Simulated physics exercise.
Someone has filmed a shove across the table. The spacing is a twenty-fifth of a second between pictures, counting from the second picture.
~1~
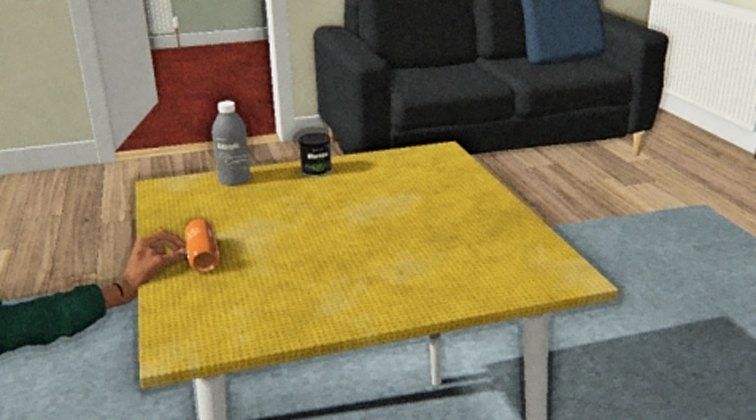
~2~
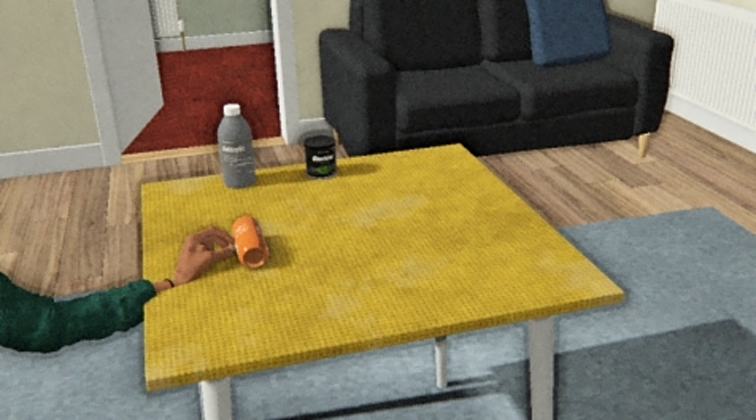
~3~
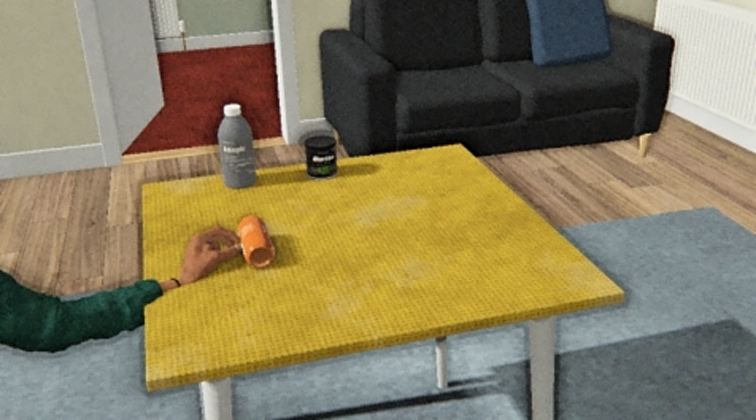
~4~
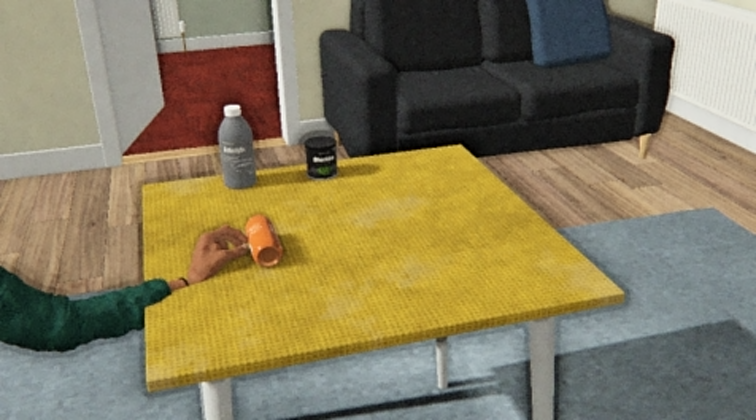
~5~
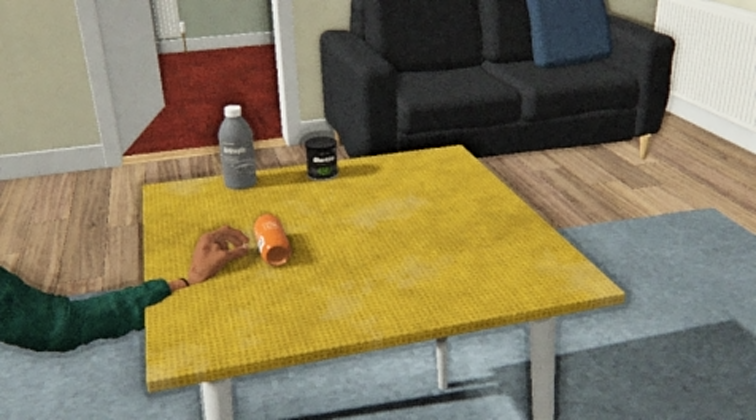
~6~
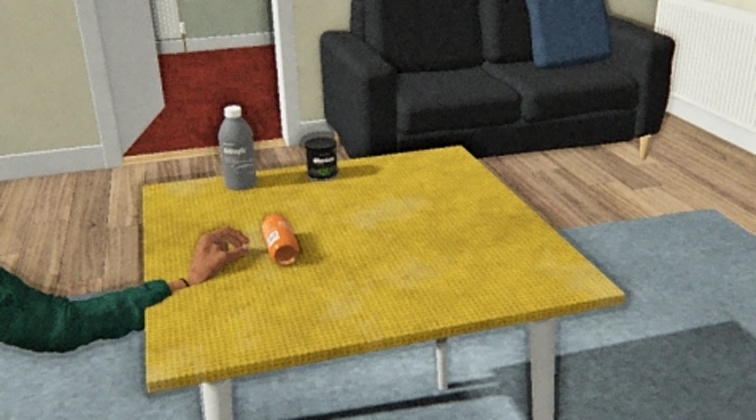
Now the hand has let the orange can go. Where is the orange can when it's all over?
On the table.
Then, 0.20 s on from there, orange can shifted well along near (313, 234).
Then, 0.40 s on from there, orange can shifted well along near (336, 231).
In the end, moved from the start, orange can. At the end, from the last picture's camera, orange can near (354, 228).
